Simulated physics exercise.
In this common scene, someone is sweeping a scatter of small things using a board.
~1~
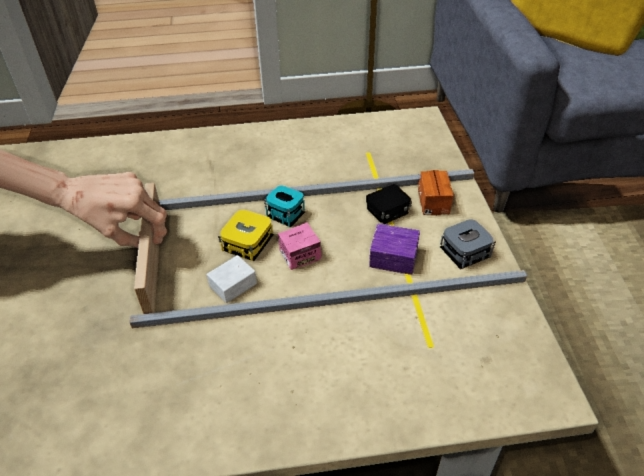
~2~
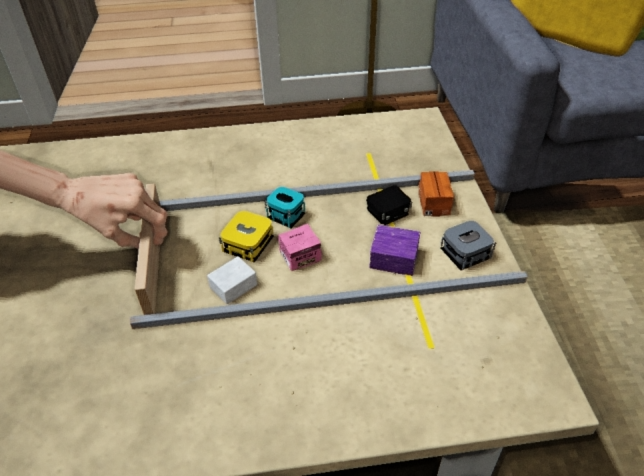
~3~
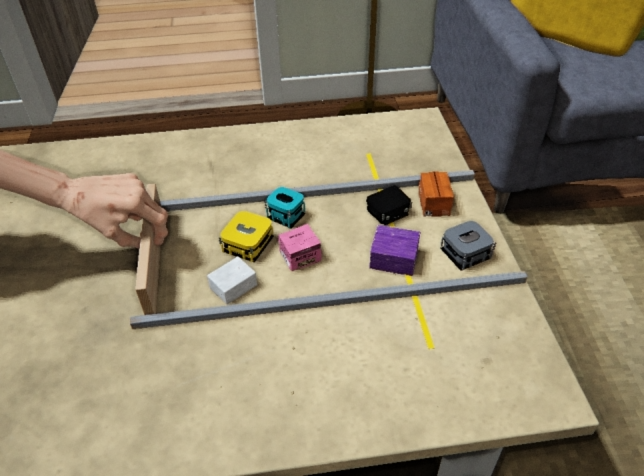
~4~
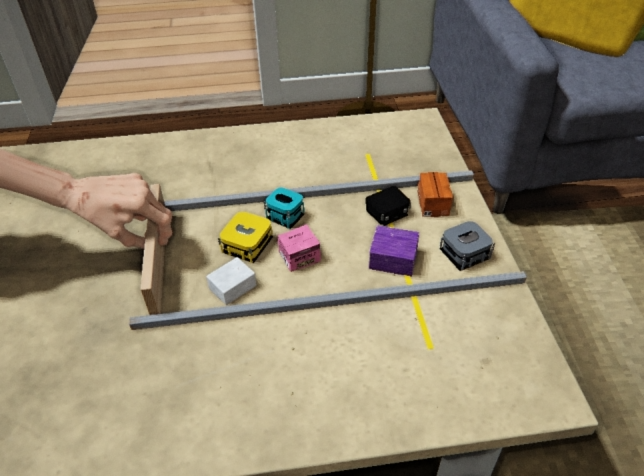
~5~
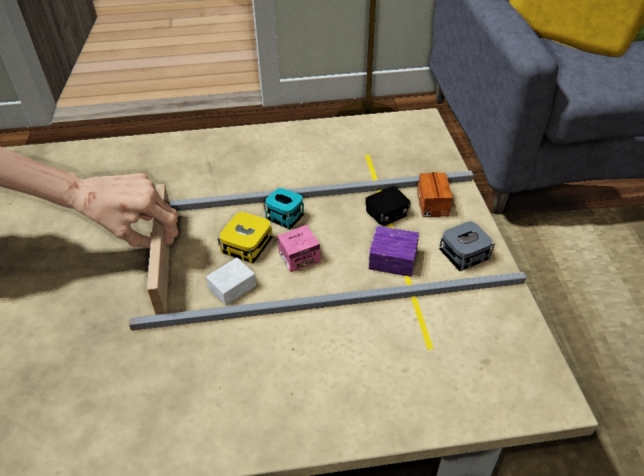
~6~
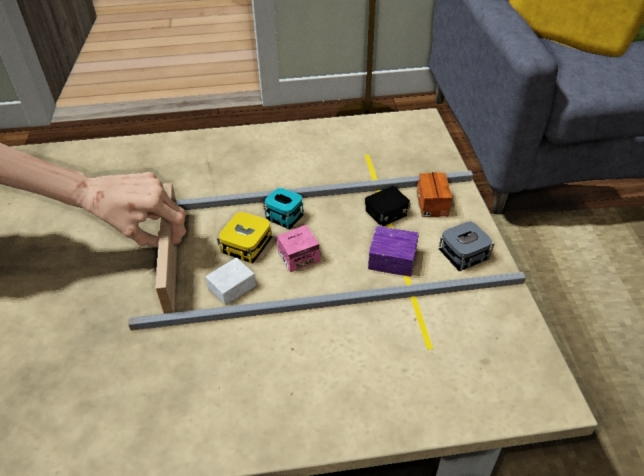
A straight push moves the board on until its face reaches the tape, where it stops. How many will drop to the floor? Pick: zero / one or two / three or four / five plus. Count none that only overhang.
That comes to zero.
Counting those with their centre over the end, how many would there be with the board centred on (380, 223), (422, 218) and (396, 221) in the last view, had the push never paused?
Going through the three places, I get 0, 2 and 0.
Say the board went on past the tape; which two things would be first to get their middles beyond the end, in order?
In order: The grey case, the orange box.
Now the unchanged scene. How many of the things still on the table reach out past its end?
1 overhanging.
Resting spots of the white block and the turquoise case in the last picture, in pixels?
Listed as asked: First (425, 268), and then (396, 190).
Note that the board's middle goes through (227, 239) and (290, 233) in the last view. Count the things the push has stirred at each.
At the first point the count is 2, at the second it's 4.
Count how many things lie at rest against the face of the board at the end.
That number would be 4.
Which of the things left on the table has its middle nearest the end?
The grey case winds up nearest.
Soon after, none off yet; grey case at rest near (466, 246); orange box at rest near (434, 195); black case at rest near (387, 207).
At rest, the number that fall off is zero.
